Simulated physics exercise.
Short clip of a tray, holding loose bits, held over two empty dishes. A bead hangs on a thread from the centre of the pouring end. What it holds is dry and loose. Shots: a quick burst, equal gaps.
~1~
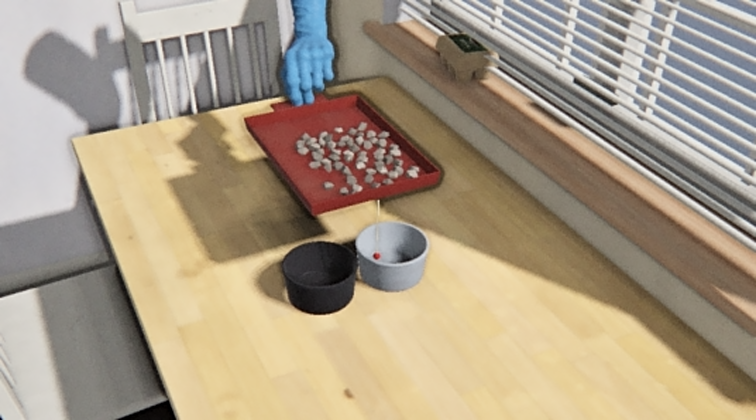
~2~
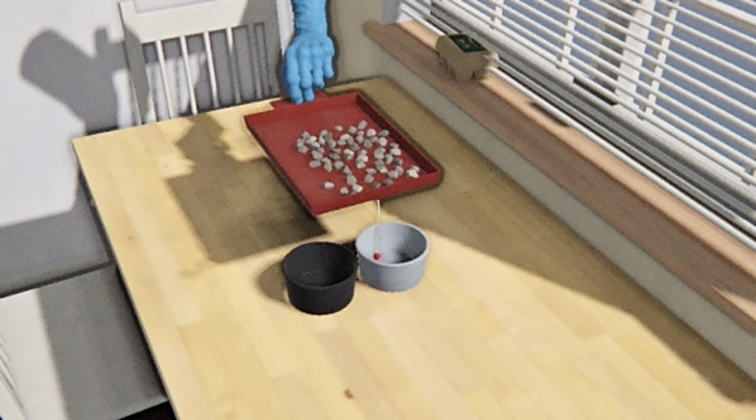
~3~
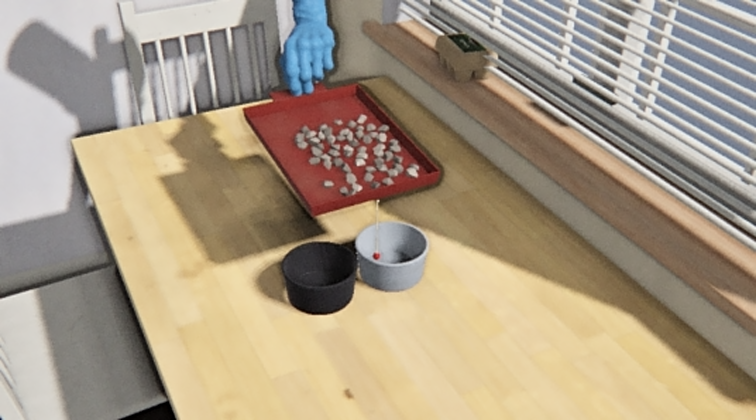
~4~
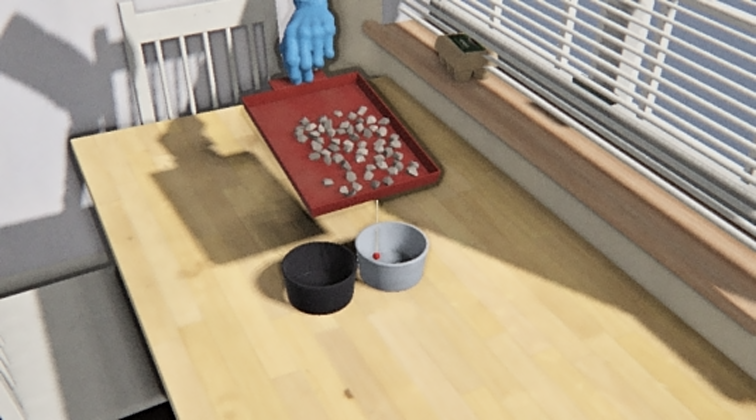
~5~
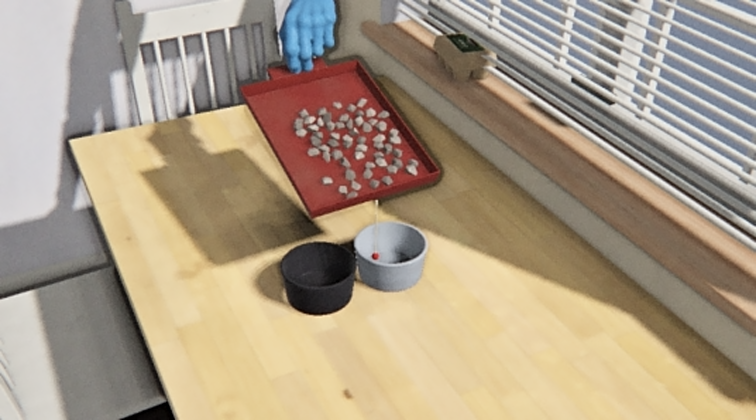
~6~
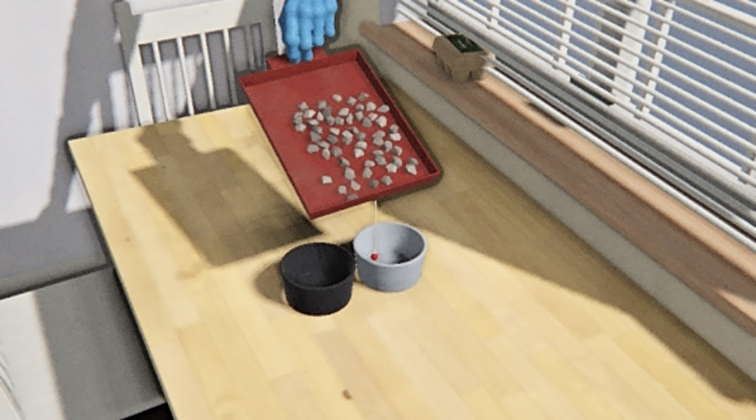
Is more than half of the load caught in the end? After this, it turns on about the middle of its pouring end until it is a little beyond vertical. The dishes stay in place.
No.
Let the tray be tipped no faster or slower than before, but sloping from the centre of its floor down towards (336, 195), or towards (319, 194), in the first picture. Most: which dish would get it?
One gives the leftmost dish and two gives the leftmost dish.
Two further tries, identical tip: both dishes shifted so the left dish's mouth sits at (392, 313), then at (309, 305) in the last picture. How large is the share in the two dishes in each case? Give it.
Trial 1 30%, trial 2 70%.
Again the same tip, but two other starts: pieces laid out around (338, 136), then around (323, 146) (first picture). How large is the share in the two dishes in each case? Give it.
Near 0 % and 0 %.
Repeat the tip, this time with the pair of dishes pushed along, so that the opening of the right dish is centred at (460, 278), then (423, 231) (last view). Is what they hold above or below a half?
The first place gets the greater share, the second a lesser share.
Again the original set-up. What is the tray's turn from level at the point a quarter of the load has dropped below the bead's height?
Approx. reading: About 100°.
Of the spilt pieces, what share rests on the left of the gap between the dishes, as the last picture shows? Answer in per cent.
About 40 per cent.
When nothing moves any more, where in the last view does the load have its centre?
Around (383, 334), give or take.
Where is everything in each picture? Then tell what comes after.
In the first frame, corners of the pouring end (313, 203) and (437, 171), level; middle of the load (348, 154), bits of gravel; left dish (335, 297); right dish (409, 274); bead on its thread (377, 256).
In the second frame, corners of the pouring end (313, 204) and (437, 171), level; middle of the load (348, 153).
In the third frame, corners of the pouring end (313, 205) and (437, 171), tipped barely, lowest at the left corner; middle of the load (348, 149).
In the fourth frame, corners of the pouring end (313, 206) and (438, 171), tipped a little, lowest at the left corner; middle of the load (348, 144).
In the fifth frame, corners of the pouring end (312, 208) and (437, 171), tipped a little, lowest at the left corner; middle of the load (347, 139).
In the sixth frame, corners of the pouring end (311, 211) and (437, 172), tipped clearly, lowest at the left corner; middle of the load (347, 135); left dish (333, 298); right dish (407, 275).
Just after the last frame, tray tipped steeply; almost all on the tray; just a few in the air.
A moment on, tray tipped right over; roughly two thirds on the tray; roughly a quarter outside both; about a tenth in the air.
Further on, tray tipped past a quarter turn; every one outside both.
When it is over, tray tipped past a quarter turn; not one in the left dish; not one in the right dish; every one outside both.
